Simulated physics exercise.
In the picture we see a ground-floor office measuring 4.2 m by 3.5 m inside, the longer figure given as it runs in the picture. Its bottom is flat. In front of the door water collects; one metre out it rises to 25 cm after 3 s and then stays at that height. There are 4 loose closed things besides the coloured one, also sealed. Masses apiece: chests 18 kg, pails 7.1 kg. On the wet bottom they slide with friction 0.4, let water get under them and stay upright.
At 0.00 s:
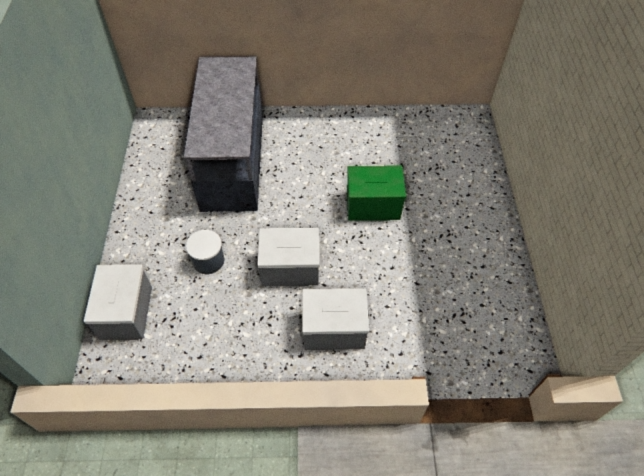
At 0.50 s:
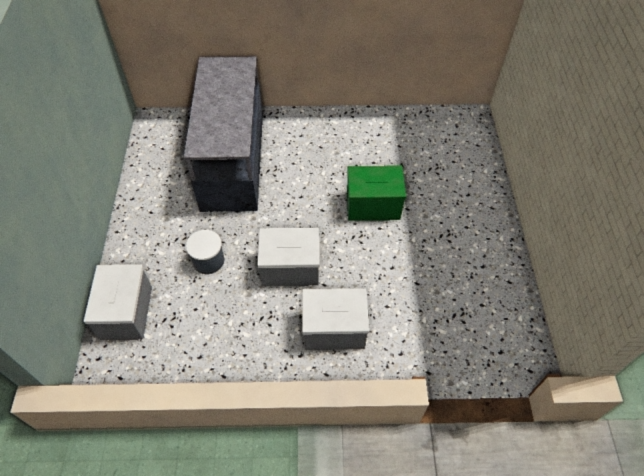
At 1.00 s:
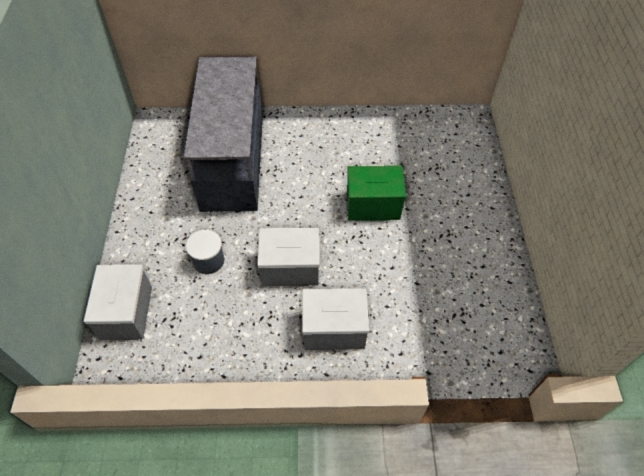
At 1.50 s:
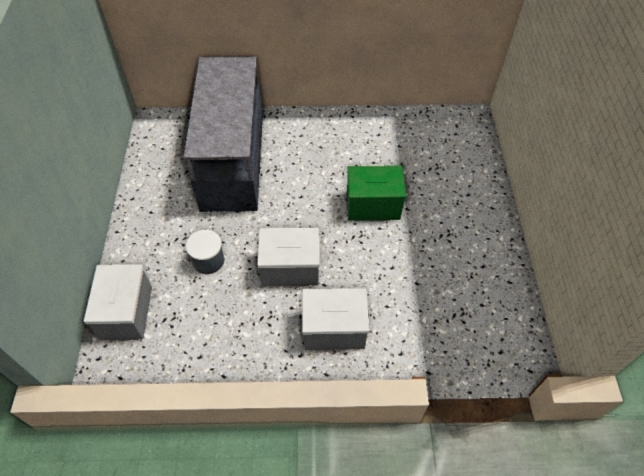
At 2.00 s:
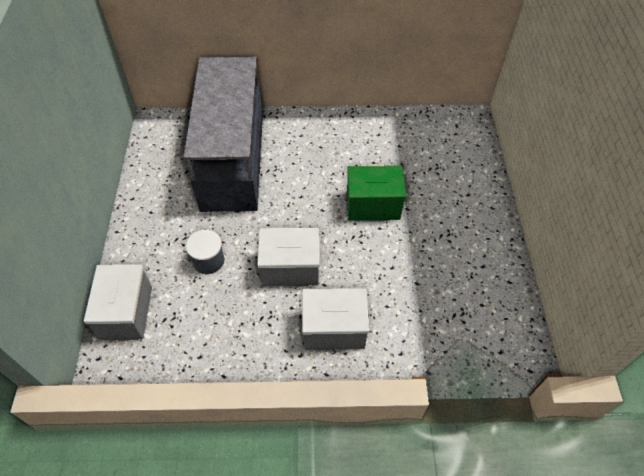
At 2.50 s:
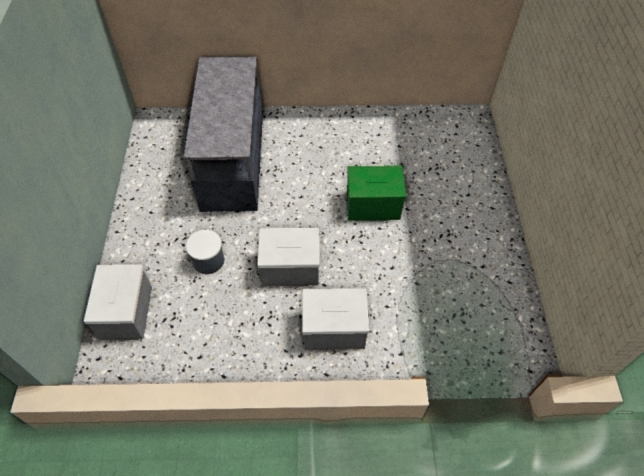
The video shows a small walled room holding a green chest, a tall dark block and several pale objects, all staying still, while greenish water gathers outside the front wall and spreads through the doorway onto the speckled floor.
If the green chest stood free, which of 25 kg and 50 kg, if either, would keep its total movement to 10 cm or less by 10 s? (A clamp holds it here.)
It needs the bigger one.
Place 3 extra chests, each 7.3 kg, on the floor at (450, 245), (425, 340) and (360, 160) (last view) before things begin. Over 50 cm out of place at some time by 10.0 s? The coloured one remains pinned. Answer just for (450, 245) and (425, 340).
Above the mark, then above the mark.
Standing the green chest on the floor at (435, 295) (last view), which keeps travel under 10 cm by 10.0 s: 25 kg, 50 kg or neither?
No load works.
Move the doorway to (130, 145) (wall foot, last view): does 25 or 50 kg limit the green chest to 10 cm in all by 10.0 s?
In that case the lighter option suffices.
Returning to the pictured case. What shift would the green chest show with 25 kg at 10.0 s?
Shift: About 140 cm.
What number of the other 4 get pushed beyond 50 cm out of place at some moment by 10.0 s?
It works out to 1.
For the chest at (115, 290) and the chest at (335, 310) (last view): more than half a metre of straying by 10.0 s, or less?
Respectively: Threshold not reached and threshold not reached.
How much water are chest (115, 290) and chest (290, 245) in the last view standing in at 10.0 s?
Some 8 cm at the first, some 9 cm at the second.
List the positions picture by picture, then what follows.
The green chest at (376, 181), on the bottom; water covers 0.0 m2; 0 of 5 have shifted, in the first picture.
The green chest at (376, 181) rests on the ground; water covers 0.0 m2; 0 of 5 have shifted, in the second picture.
The green chest at (376, 181), on the bottom; 0.0 m2 under water; 0 of 5 have shifted, in the third picture.
The green chest at (376, 181) rests on the ground; water covers 0.0 m2; 0 of 5 have shifted, in the fourth picture.
The green chest at (376, 181), on the bottom; water covers 0.3 m2; 0 of 5 have shifted, in the fifth picture.
The green chest at (376, 181) rests on the ground; 1.2 m2 under water; 0 of 5 have shifted, in the sixth picture.
After 3.5 s the green chest would be 0 cm from its start with 25 kg and 0 cm from its start with 50 kg; 4 cm of water round it then.
After 4.5 s the green chest would be 12 cm from its start with 25 kg and 0 cm from its start with 50 kg; 6 cm of water round it then.
After 7.0 s the green chest would be 27 cm from its start with 25 kg and 0 cm from its start with 50 kg; 8 cm of water round it then.
After 10.0 s the green chest would be 135 cm from its start with 25 kg and 0 cm from its start with 50 kg; 12 cm of water round it then.
